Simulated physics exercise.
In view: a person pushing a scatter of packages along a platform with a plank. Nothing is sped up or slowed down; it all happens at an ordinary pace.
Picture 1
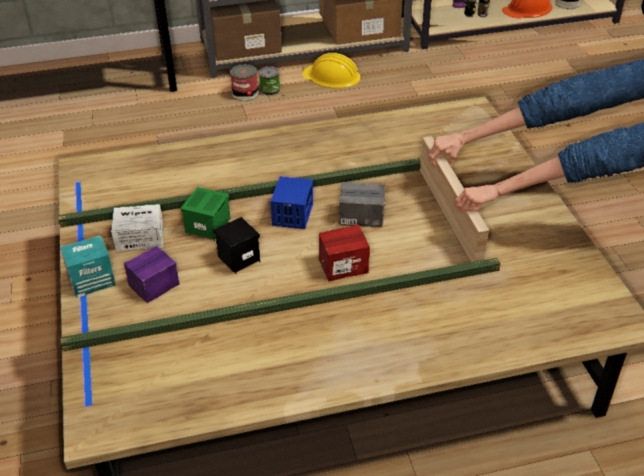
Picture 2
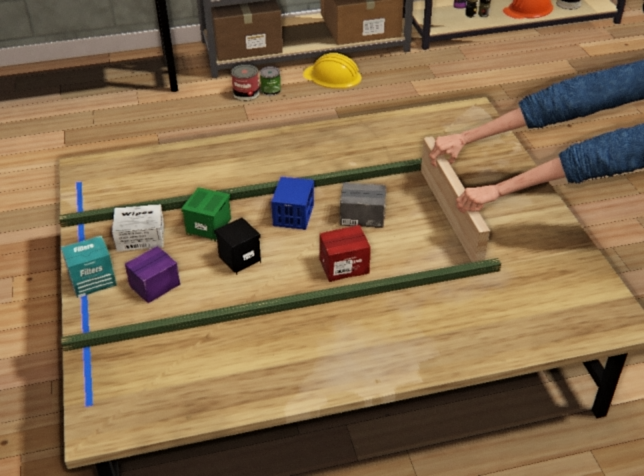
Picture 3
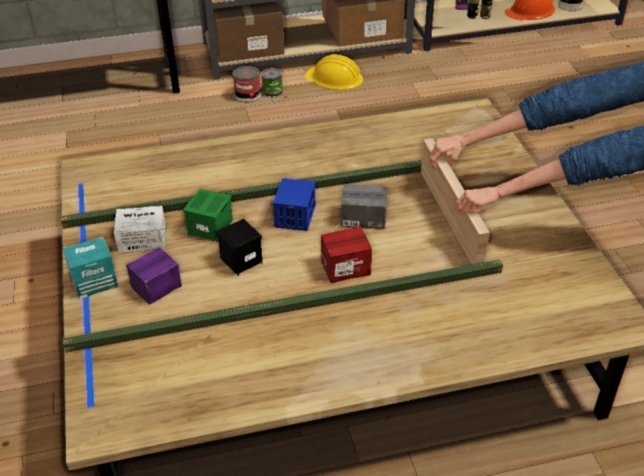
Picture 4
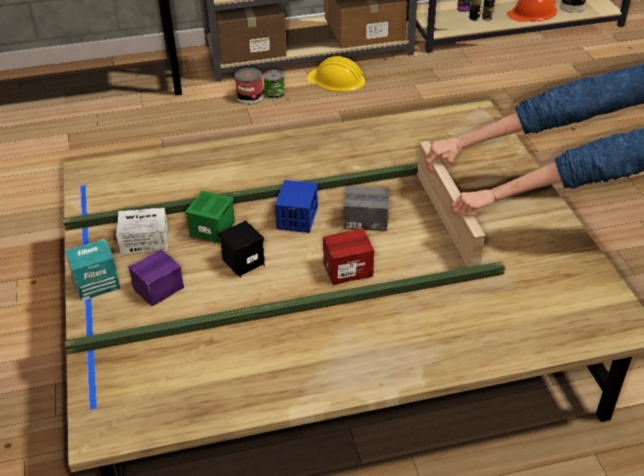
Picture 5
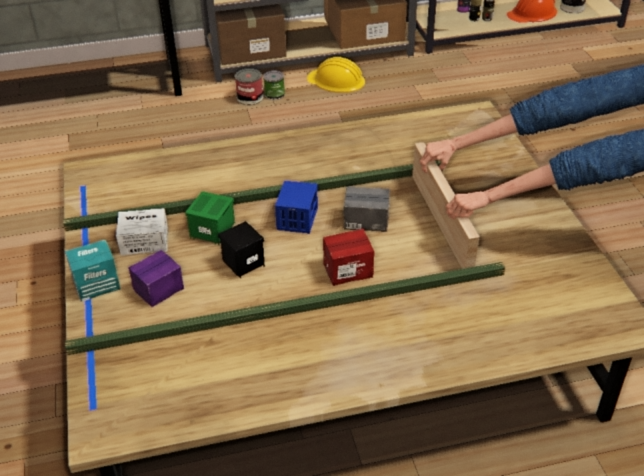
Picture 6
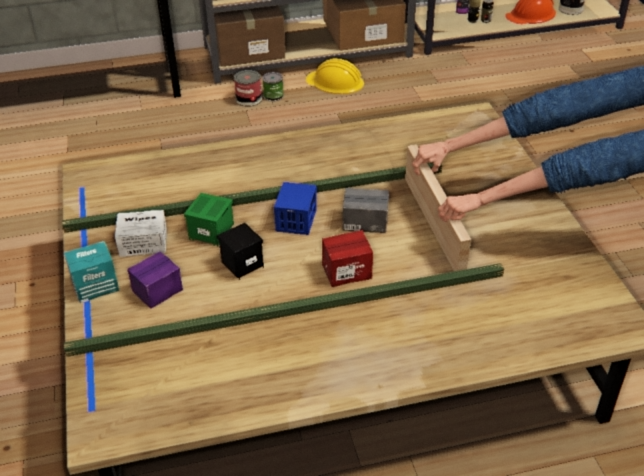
The footage shows two hands holding a wooden plank upright behind eight scattered, differently coloured packages between green rails on a table; after staying nearly still, the hands slide the plank slightly left, while the packages remain in place.
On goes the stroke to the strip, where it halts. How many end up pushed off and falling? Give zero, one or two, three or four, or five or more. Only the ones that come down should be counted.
Five or more fall.
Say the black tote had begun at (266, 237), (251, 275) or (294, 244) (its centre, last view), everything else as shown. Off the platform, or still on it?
First it tips off, next it tips off, and last it tips off.
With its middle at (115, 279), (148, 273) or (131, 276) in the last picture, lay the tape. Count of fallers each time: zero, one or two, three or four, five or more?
Going through the places as listed, I'd say 5 or more, then one or two, then just one or two.
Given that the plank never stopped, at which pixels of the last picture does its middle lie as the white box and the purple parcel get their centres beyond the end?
For the white box, about (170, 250); for the purple parcel, about (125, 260).
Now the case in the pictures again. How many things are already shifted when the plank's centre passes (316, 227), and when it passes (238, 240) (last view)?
That makes 3 at the first spot and 7 at the second.
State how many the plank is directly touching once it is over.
1 of them.
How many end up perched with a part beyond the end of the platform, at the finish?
That'd be 1.
Early on, none off yet; turquoise box at rest near (92, 272); white box at rest near (142, 233); purple parcel at rest near (156, 280).
A while later, none off yet; turquoise box at rest near (91, 272); white box travelled about its own width near (100, 241); purple parcel travelled about its own width near (122, 294).
Finally, the number that fall off is five or more; lost, grey parcel, blue crate, black tote, green tote, purple parcel, white box and turquoise box.
